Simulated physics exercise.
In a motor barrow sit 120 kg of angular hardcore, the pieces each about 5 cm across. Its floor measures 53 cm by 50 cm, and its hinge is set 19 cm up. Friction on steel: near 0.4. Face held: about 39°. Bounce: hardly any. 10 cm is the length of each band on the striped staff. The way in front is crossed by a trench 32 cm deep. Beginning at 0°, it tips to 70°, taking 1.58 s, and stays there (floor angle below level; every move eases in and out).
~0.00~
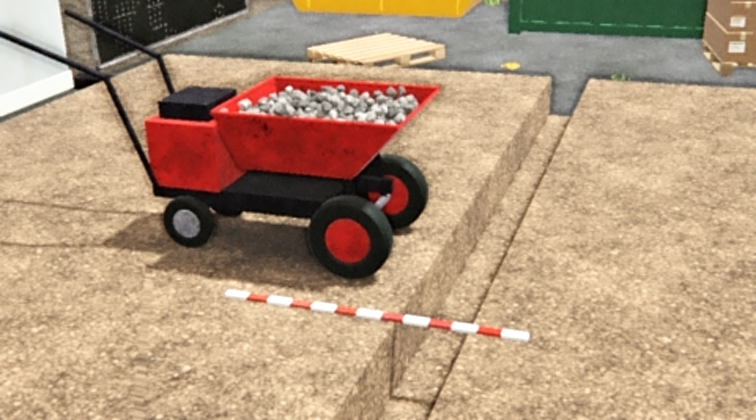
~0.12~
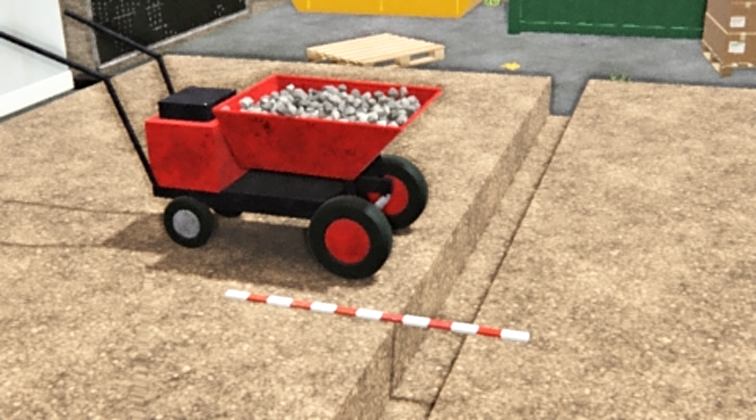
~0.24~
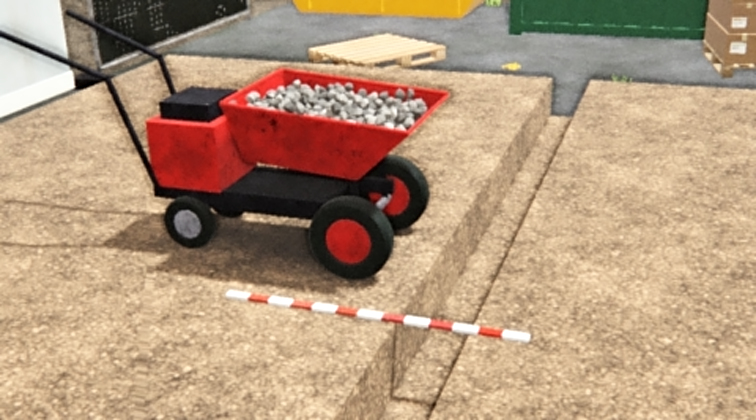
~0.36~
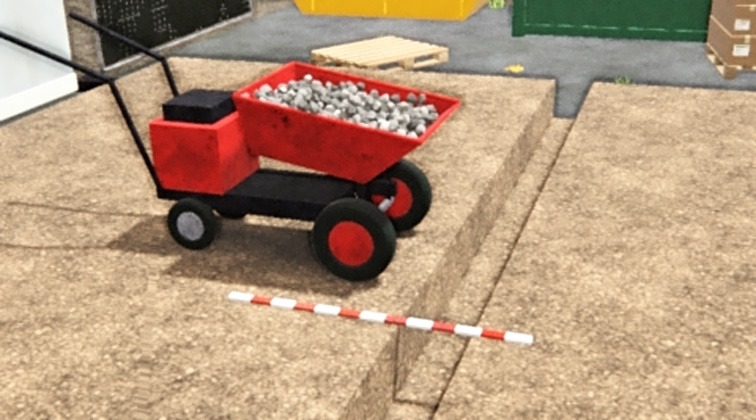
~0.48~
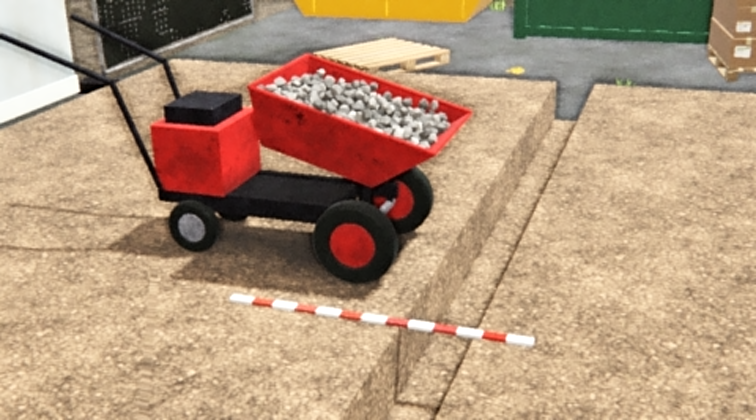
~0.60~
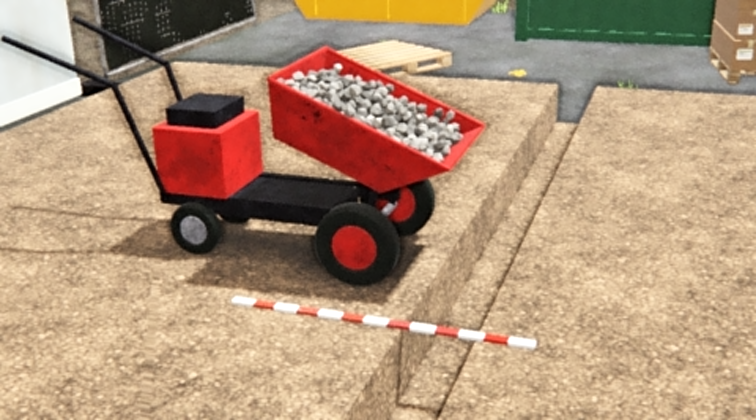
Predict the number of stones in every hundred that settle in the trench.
Close to 19 in a hundred.
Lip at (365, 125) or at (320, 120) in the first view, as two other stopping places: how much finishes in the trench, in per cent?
First some 80, then 95 per cent.
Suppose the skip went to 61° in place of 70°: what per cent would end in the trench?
It would come to about 20 percent.
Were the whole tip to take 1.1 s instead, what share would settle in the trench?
It'd be some 15 per cent.
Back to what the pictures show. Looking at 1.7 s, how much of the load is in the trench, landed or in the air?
By that moment, roughly 0 per cent of the load.
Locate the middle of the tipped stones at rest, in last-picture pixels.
The middle should be near (539, 273).
After 1.2 s the floor is at 59°; 100 % in the skip; the foremost stones are at (496, 235).
After 1.7 s the floor is at 70°; 67 % in the skip, 1 % in the trench, 32 % past the trench; the foremost stones are at (590, 282).
After 2.0 s the floor is at 70°; 39 % in the skip, 6 % in the trench, 55 % past the trench; the foremost stones are at (659, 284).
After 4.0 s the floor is at 70°; 24 % in the skip, 19 % in the trench, 57 % past the trench; the foremost stones are at (673, 282).
